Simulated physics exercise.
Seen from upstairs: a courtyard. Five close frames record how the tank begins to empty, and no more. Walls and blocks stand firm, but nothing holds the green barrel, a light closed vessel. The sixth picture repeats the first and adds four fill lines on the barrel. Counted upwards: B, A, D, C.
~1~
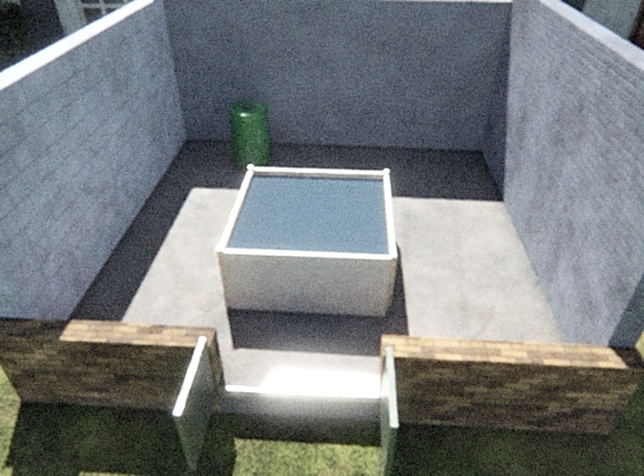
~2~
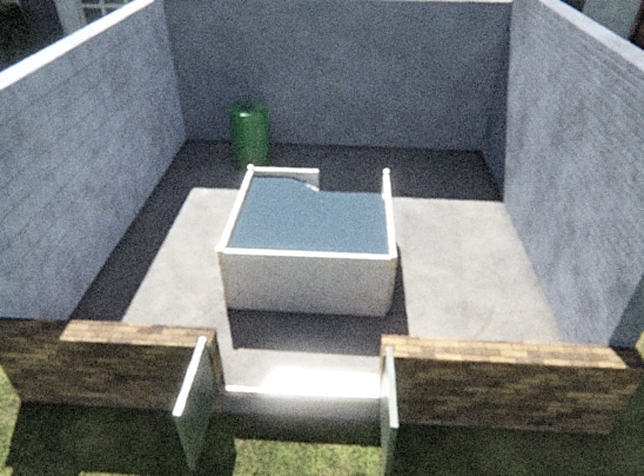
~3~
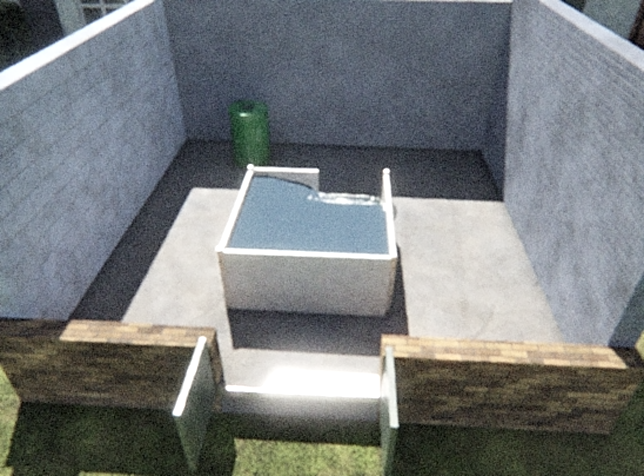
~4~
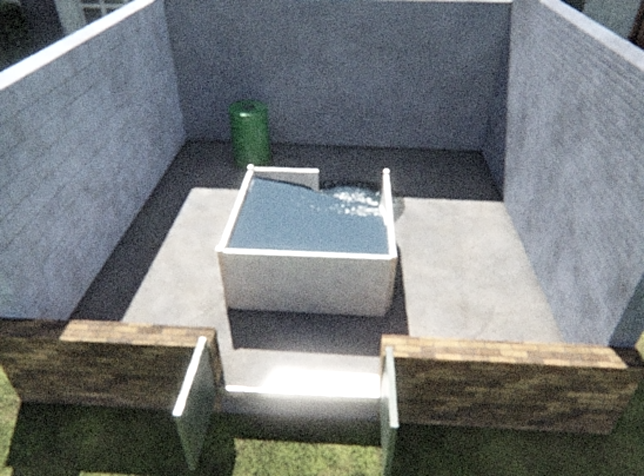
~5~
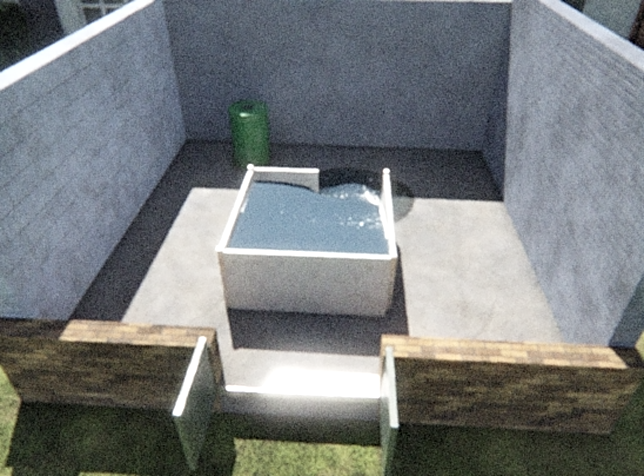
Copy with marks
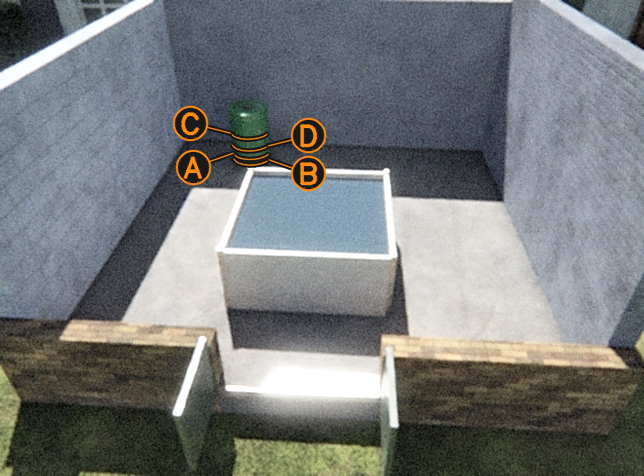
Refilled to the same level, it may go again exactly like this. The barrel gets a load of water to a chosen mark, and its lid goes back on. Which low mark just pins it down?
A will do.
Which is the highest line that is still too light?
Line B.
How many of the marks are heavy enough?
Three.
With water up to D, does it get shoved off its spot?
No, not at all.
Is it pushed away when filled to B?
Yes, that goes wrong.
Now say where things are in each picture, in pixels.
In the first frame, lid of the green barrel at (248, 107); tank full, its middle at (313, 213); open gate at (299, 335).
In the second frame, water covers 2 % of the ground, mostly out of sight from here.
In the third frame, water covers 4 % of the ground, mostly out of sight from here.
In the fourth frame, water covers 6 % of the ground, mostly out of sight from here.
In the fifth frame, lid of the green barrel at (248, 107); 9 % of the ground wet, in view closest to the barrel at (318, 174).
On the marked copy, A at (248, 159); B at (249, 165); C at (246, 139); D at (247, 151); from the bottom up B, A, D, C.
For line A, it does not move.
For line B, it is pushed about half its own width away.
For line C, it does not move.
For line D, it does not move.
